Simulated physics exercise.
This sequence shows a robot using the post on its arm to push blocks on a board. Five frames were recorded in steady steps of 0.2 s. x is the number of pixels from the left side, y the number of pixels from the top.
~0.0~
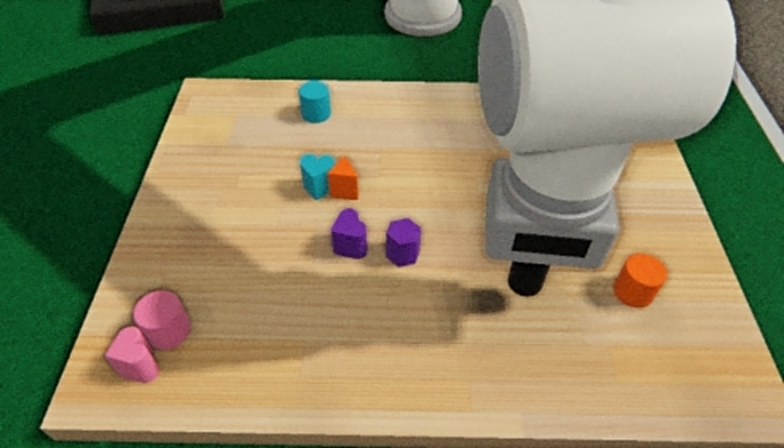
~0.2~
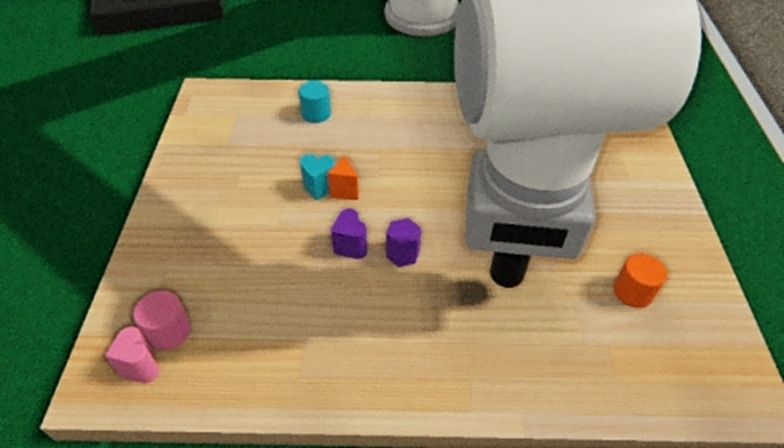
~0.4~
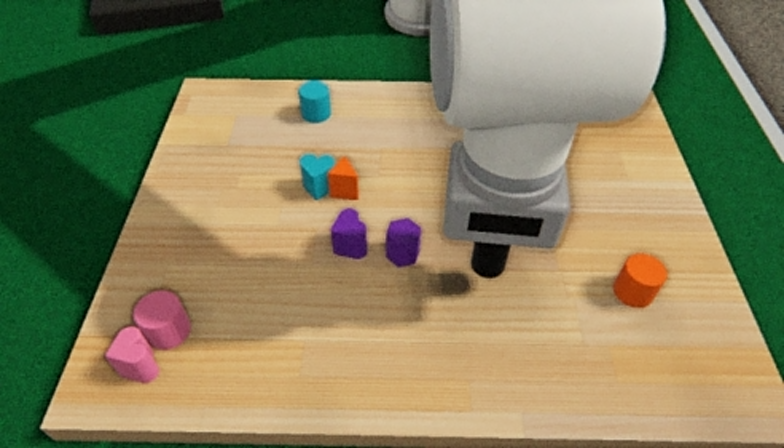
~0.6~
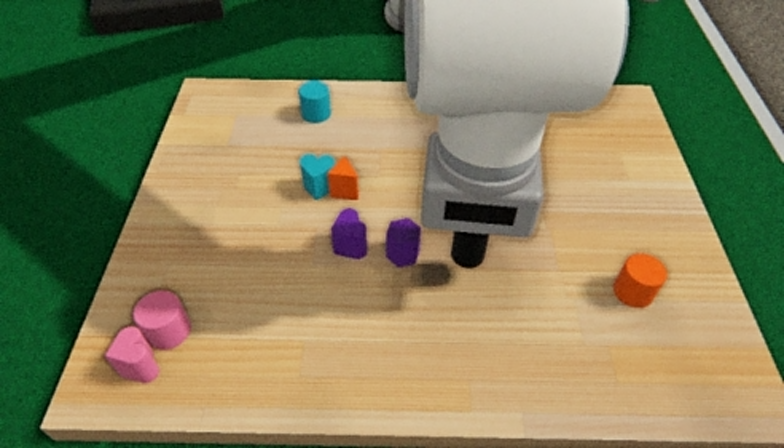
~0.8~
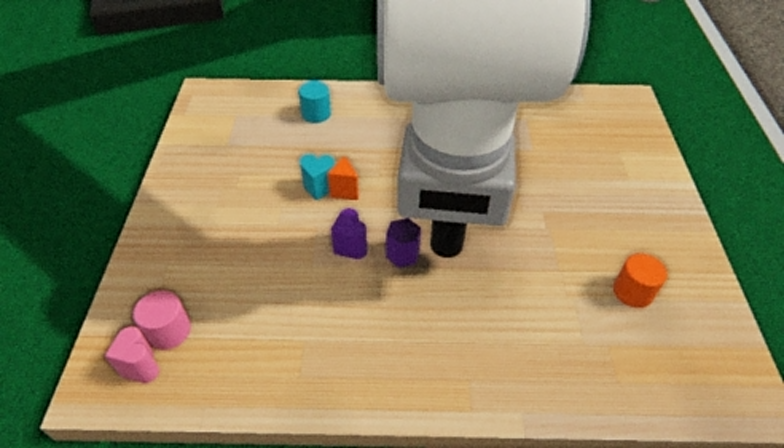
A robot arm above a wooden board slid its black post left and slightly toward the back, nearing the purple hexagonal block, while the colored blocks around the board stayed where they were.
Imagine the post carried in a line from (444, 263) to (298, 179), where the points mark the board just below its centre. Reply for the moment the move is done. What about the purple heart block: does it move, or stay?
Moved.
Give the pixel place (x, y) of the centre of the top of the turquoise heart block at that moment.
Answer: (287, 137).
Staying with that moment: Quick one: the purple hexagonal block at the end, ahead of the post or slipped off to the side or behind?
I believe the purple hexagonal block loses its place ahead of the post and slips off.
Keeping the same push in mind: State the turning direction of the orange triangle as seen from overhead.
From the top, the block rotates clockwise.
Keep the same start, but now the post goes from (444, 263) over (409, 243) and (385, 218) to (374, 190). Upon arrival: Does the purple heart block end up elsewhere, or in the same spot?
It gets moved.
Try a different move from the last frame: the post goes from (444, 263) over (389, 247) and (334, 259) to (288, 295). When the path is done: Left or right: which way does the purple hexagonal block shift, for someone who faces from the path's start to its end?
Slides right.
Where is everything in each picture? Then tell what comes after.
In the first picture, post's lower end (525, 283); turquoise heart block (316, 163); orange triangle (343, 168); purple heart block (349, 223); purple hexagonal block (404, 230).
In the second picture, post (507, 274); blocks still.
In the third picture, post (488, 265); blocks still.
In the fourth picture, post (468, 255); blocks still.
In the fifth picture, post (447, 245); turquoise heart block (316, 163); orange triangle (343, 168); purple heart block (349, 223); purple hexagonal block (404, 230).
The first path, step by step. One third of the way, post (391, 214); purple heart block (332, 227), turned 25° clockwise; purple hexagonal block (363, 222), turned 80° anticlockwise.
Two thirds of the way, post (341, 186); orange triangle (343, 162); purple heart block (321, 232), turned 15° clockwise; purple hexagonal block (349, 213).
At the end, post (295, 161); turquoise heart block (287, 137), turned 30° clockwise; orange triangle (337, 155), turned 30° clockwise; purple heart block (321, 232), turned 15° clockwise; purple hexagonal block (349, 213), turned 140° anticlockwise.
